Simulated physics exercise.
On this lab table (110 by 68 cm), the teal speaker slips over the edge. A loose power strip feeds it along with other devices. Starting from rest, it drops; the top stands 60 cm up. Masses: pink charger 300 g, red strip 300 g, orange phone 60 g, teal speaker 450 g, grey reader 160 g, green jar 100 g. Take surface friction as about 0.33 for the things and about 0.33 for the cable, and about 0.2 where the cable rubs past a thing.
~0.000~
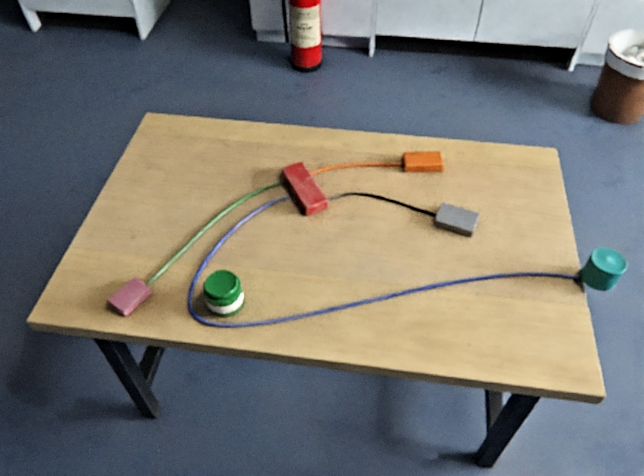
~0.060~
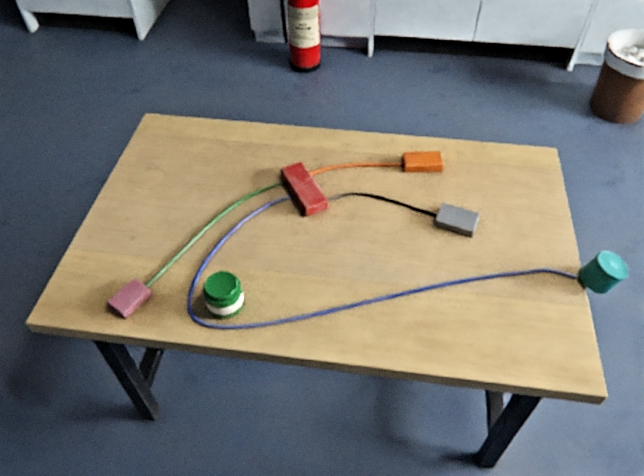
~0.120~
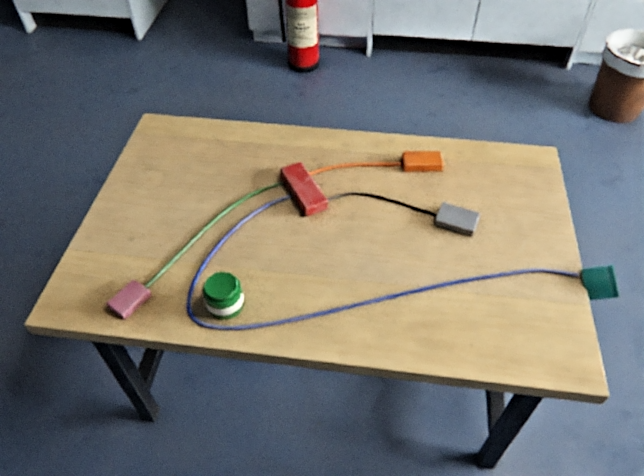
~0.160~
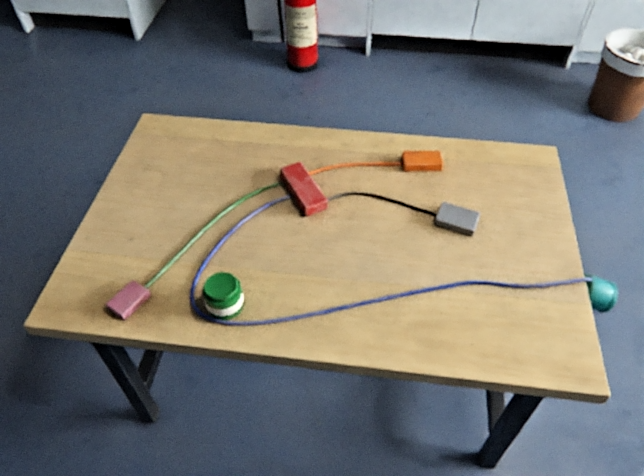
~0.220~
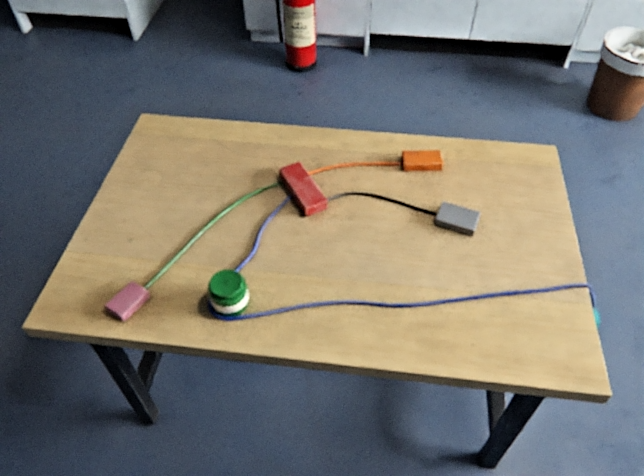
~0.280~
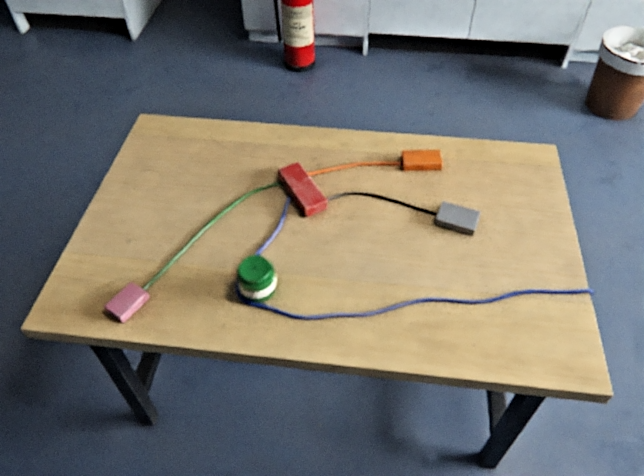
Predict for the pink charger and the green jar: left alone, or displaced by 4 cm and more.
My guess is the pink charger does not budge and the green jar relocates.
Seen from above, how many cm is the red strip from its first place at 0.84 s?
Shift measured from above: Near 4 cm.
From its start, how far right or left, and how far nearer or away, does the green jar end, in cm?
About 39 cm rightward and 36 cm farther off.
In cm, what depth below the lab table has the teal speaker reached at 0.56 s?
55 cm.
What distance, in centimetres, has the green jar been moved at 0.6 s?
It has shifted some 50 centimetres from where it began.
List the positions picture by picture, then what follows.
Pink charger (129, 294); green jar (221, 283); blue cable runs through (251, 215) (191, 291) (289, 318) (405, 293) (516, 275), in the first picture.
Teal speaker (609, 263); blue cable runs through (251, 216) (289, 320) (515, 273), in the second picture.
Teal speaker (600, 283); blue cable runs through (250, 216) (289, 320) (515, 272), in the third picture.
Teal speaker (595, 294); blue cable runs through (250, 216) (301, 316) (534, 286), in the fourth picture.
Green jar (226, 282); teal speaker (580, 315); blue cable runs through (263, 227) (336, 302) (572, 286), in the fifth picture.
Pink charger (126, 299); green jar (255, 268); blue cable runs through (276, 232) (388, 309) (505, 297), in the sixth picture.
At 0.6 s, the strip's end of the blue cable at (303, 201); green jar 50 cm off its start, teal speaker over the edge, red strip 2 cm off its start.
At 0.8 s, the strip's end of the blue cable at (314, 201); green jar on its side, 54 cm off its start, teal speaker over the edge, red strip 4 cm off its start.
At 1.1 s, the strip's end of the blue cable at (314, 201); green jar on its side, 53 cm off its start at (427, 182), teal speaker over the edge, red strip 4 cm off its start at (319, 184).
At 1.4 s, the strip's end of the blue cable at (314, 201); green jar on its side, 53 cm off its start, teal speaker over the edge, red strip 4 cm off its start.
At 2.6 s, the strip's end of the blue cable at (314, 201); green jar on its side, 53 cm off its start at (428, 183), pink charger 0 cm off its start at (126, 299), teal speaker over the edge, red strip 4 cm off its start at (319, 184).
